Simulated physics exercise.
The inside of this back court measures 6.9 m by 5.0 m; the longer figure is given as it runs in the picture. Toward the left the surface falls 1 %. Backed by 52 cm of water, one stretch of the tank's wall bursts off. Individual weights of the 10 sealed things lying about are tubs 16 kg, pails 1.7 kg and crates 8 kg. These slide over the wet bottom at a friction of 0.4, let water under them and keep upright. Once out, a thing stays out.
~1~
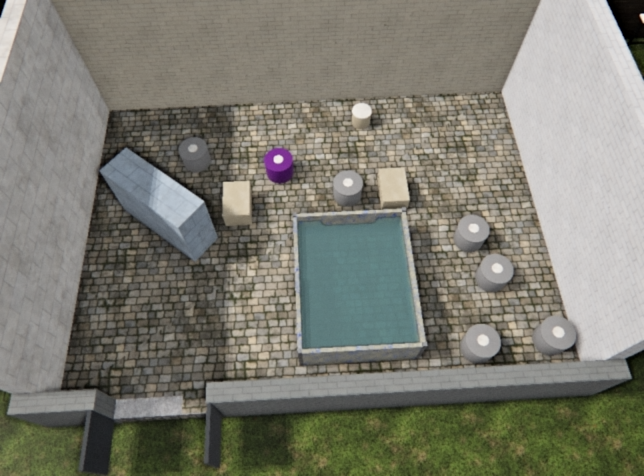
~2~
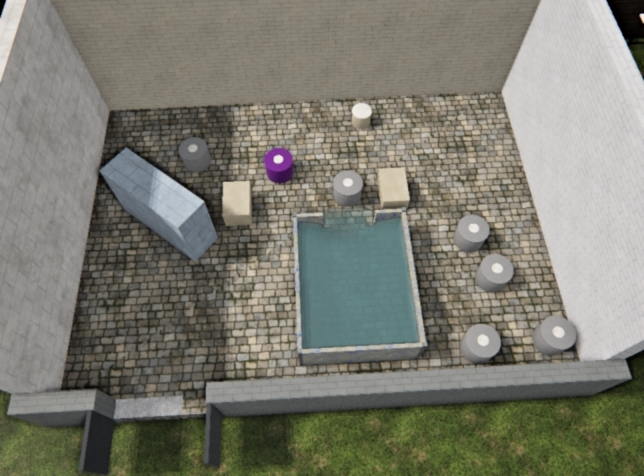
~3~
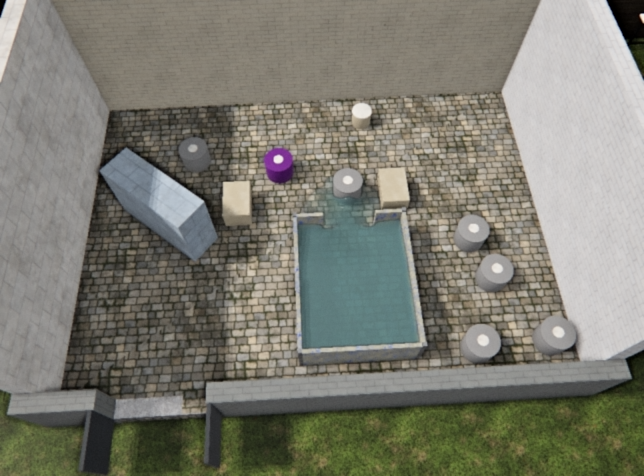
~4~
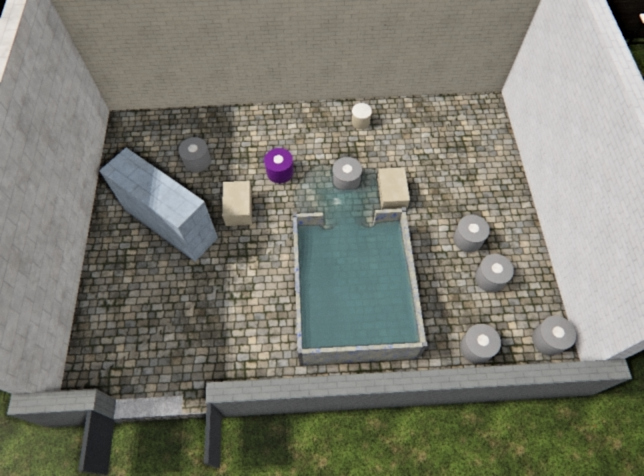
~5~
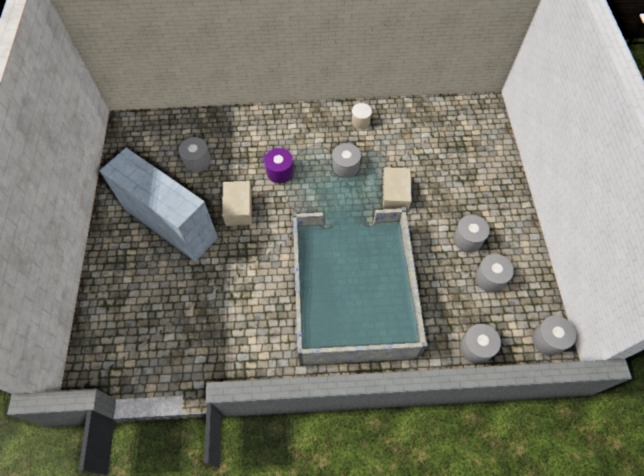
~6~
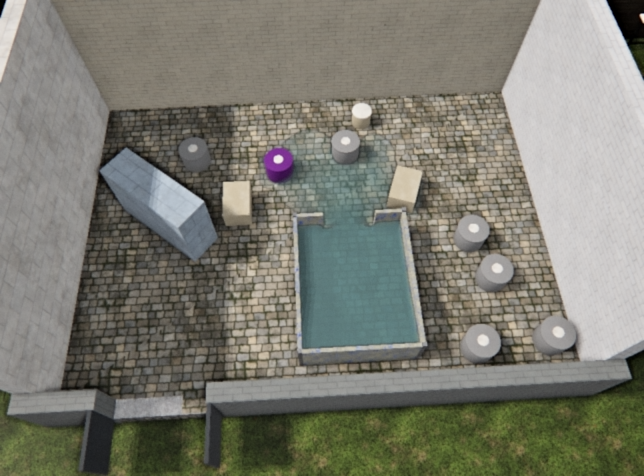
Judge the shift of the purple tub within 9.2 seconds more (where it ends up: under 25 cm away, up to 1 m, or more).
It finishes a fair bit off.
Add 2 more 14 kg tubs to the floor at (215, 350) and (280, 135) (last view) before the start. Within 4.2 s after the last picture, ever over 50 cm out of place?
Order kept: Falls short, exceeds it.
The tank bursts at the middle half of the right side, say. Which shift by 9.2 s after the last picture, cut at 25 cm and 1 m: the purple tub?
What happens next is that the purple tub does not really budge.
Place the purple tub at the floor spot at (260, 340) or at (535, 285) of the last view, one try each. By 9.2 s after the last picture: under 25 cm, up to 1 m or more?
Try one, it keeps its spot; try two, it keeps its spot.
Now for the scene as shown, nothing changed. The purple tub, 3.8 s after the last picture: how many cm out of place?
By then it has shifted roughly 60 cm.
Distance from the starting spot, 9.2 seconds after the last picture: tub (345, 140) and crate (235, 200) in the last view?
The first ends 200 cm from its start, the second 40 cm.
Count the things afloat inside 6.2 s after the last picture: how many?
It comes to 1.
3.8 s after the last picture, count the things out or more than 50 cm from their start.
Tally at that time: 4.
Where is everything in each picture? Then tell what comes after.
The purple tub at (279, 160) rests on the ground; 2.8 m2 under water; 0 of 10 have shifted, in the first picture.
The purple tub at (279, 160), on the bottom; 3.2 m2 under water; 0 of 10 have shifted, in the second picture.
The purple tub at (279, 160), on the bottom; water covers 3.6 m2; 0 of 10 have shifted, in the third picture.
The purple tub at (279, 160), on the bottom; 4.0 m2 under water; 1 of 10 have shifted, in the fourth picture.
The purple tub at (279, 160) rests on the ground; 4.7 m2 under water; 2 of 10 have shifted, in the fifth picture.
The purple tub at (279, 160) rests on the ground; 5.6 m2 under water; 2 of 10 have shifted, in the sixth picture.
Then, 1.2 s after the last picture the purple tub is near (251, 148), 0.5 m from its start, aground; 0 of 10 are out; 2 afloat.
Then, 3.8 s after the last picture the purple tub is near (244, 145), 0.6 m from its start, aground; 0 of 10 are out; 1 afloat.
Then, 6.2 s after the last picture the purple tub is near (244, 145), 0.6 m from its start, aground; 0 of 10 are out; 1 afloat.
Then, 9.2 s after the last picture the purple tub is near (244, 145), 0.6 m from its start, aground; 0 of 10 are out; 2 afloat.
